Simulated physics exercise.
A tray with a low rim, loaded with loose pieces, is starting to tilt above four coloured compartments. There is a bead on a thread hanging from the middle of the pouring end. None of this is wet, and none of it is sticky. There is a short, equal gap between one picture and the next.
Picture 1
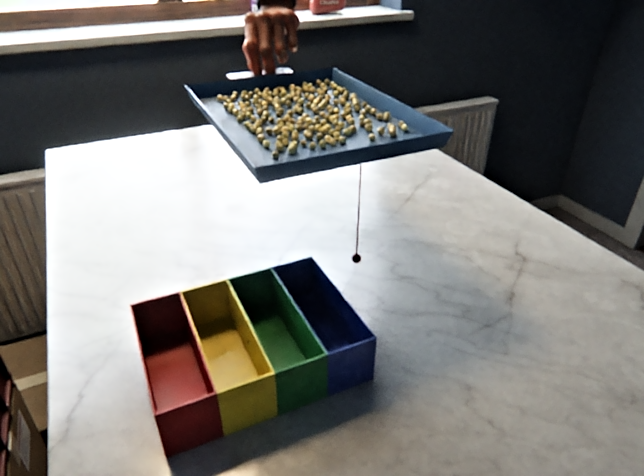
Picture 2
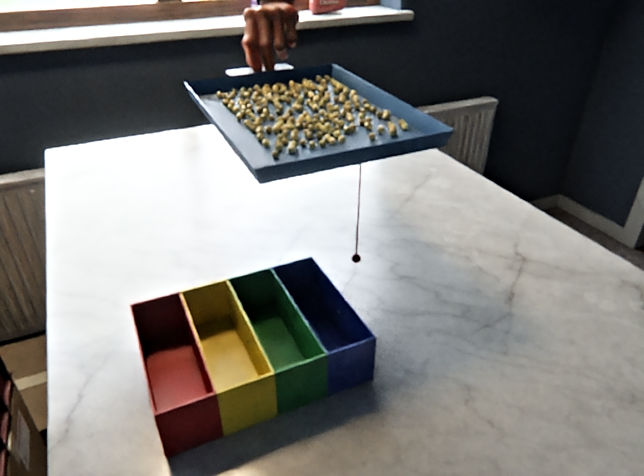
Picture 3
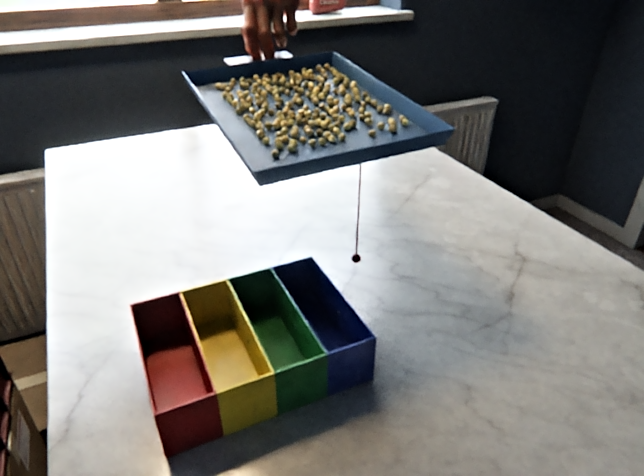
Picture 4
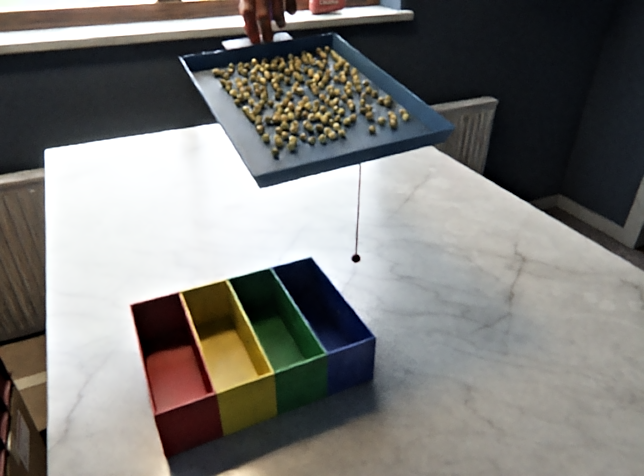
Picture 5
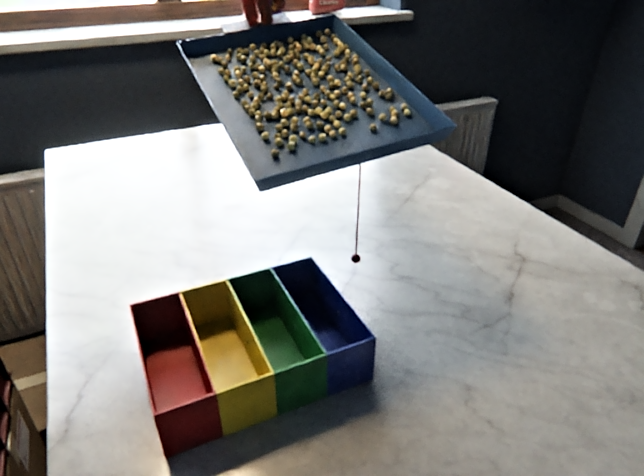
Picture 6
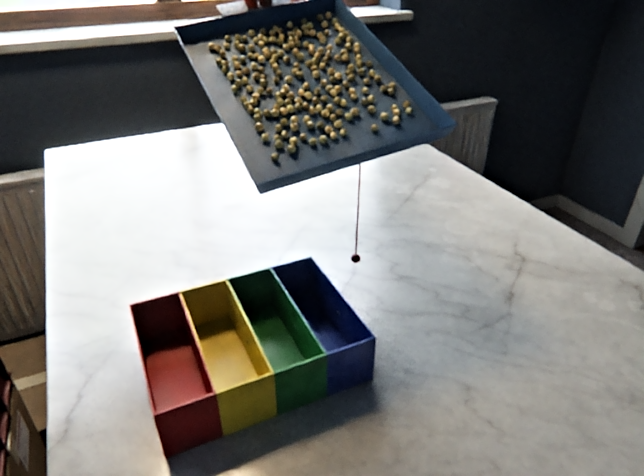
A hand raises the back of a blue tray of small beans above four coloured compartments.
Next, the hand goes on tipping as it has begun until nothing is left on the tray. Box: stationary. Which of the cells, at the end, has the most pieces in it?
The green cell has the most pieces in it.
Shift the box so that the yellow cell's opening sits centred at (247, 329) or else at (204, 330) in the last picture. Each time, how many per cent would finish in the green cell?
Respectively 60 % and 40 %.
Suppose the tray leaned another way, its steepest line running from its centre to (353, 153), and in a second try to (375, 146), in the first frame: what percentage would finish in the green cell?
Well, 0 percent for one and then 0 percent for the other.
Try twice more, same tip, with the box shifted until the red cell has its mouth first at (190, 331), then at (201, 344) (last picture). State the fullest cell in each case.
First try: The green one. Second try: The green one.
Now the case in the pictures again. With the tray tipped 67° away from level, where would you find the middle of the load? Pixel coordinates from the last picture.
Roughly at (295, 190).
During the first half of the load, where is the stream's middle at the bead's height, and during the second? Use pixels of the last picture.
Early-half point (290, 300); late-half point (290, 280).
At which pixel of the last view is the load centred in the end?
Around (289, 351).
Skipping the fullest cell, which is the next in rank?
After the leader, it is the cell in blue.
Just after the last frame, tray tipped steeply; roughly two thirds on the tray; about a tenth in the green cell; just a few in the blue cell; just a few in the yellow cell; roughly a quarter falling or outside the box.
A moment on, tray tipped past a quarter turn; just a few on the tray; roughly half in the green cell; roughly a third in the blue cell; about a tenth in the yellow cell; about a tenth falling or outside the box.
Further on, tray tipped past a quarter turn; roughly half in the green cell; roughly a third in the blue cell; about a tenth in the yellow cell; about a tenth falling or outside the box.
When it is over, tray tipped past a quarter turn; roughly half in the green cell; roughly a third in the blue cell; about a tenth in the yellow cell; not one in the red cell; about a tenth outside the box.
